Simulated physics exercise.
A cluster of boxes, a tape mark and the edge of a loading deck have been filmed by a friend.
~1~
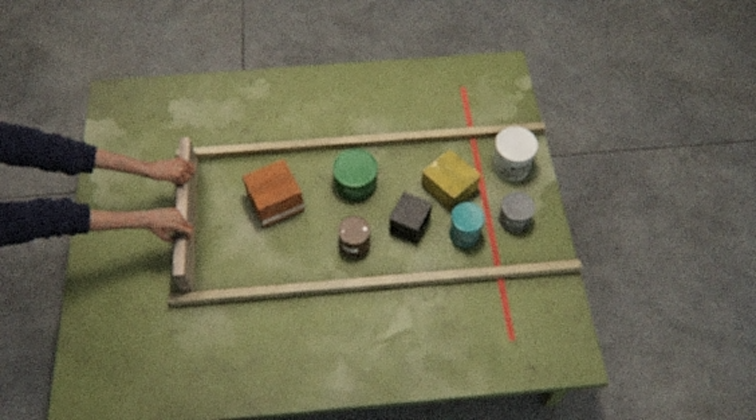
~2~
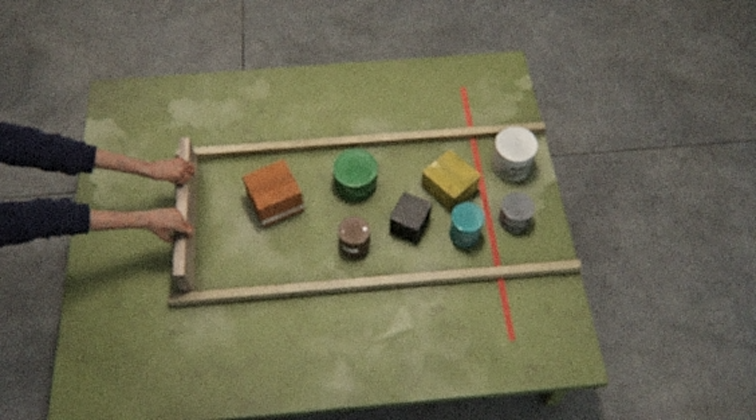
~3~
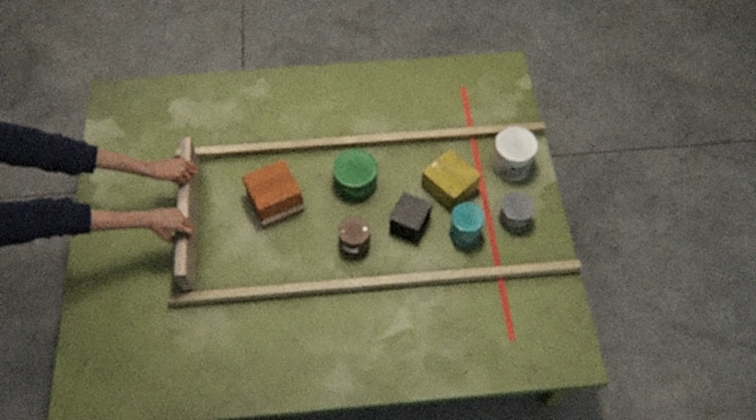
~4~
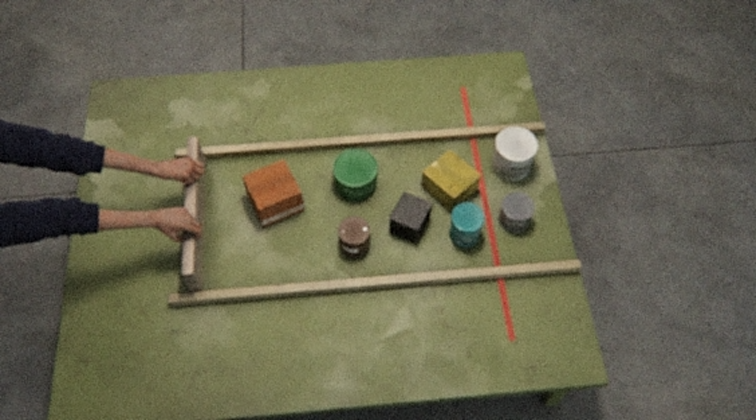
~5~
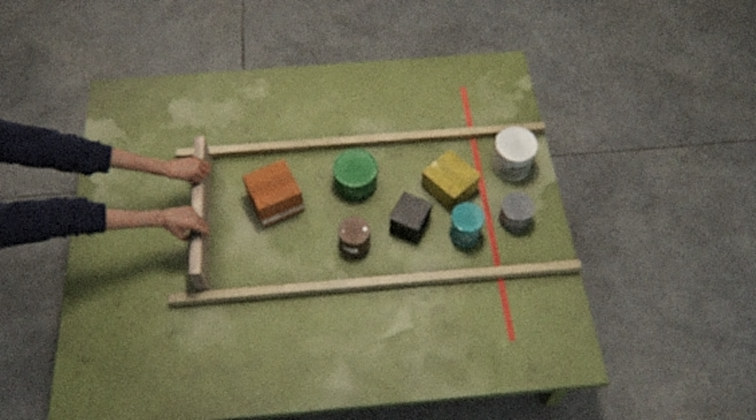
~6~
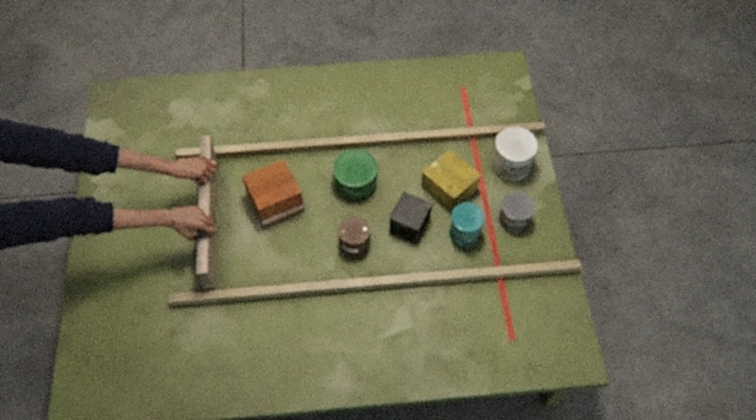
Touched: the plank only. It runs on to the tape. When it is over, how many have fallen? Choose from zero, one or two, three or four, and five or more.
When it is over, one or two have fallen.
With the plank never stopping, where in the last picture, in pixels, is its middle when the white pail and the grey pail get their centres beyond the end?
For the white pail, about (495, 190); for the grey pail, about (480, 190).
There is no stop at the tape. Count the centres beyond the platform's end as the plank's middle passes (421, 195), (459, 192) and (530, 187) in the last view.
The numbers are 0, 0 and 4.
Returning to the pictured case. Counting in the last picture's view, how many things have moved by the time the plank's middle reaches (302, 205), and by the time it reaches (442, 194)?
Moved so far: 2, then 8.
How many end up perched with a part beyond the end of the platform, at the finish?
That comes to 2 of them.
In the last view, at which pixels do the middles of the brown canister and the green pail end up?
The brown canister ends at (508, 223) and the green pail at (499, 148).
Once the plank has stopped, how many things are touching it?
Well, it touches 3.
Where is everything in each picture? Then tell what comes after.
The first picture shows white pail (513, 155); grey pail (516, 213); turquoise pail (466, 226); plank (186, 214); tape (485, 201).
The second picture shows grey pail (516, 213); black crate (410, 217).
The third picture shows turquoise pail (466, 226); green pail (355, 175).
The fourth picture shows white pail (513, 155); yellow parcel (451, 181).
The fifth picture shows grey pail (516, 213); brown canister (355, 237).
The sixth picture shows white pail (513, 155); grey pail (516, 213); turquoise pail (466, 226); plank (208, 212); tape (485, 201).
A little later, none off yet; white pail at rest near (513, 155); grey pail at rest near (516, 213); turquoise pail at rest near (466, 226).
When it is over, the number that fall off is one or two; down, grey pail.
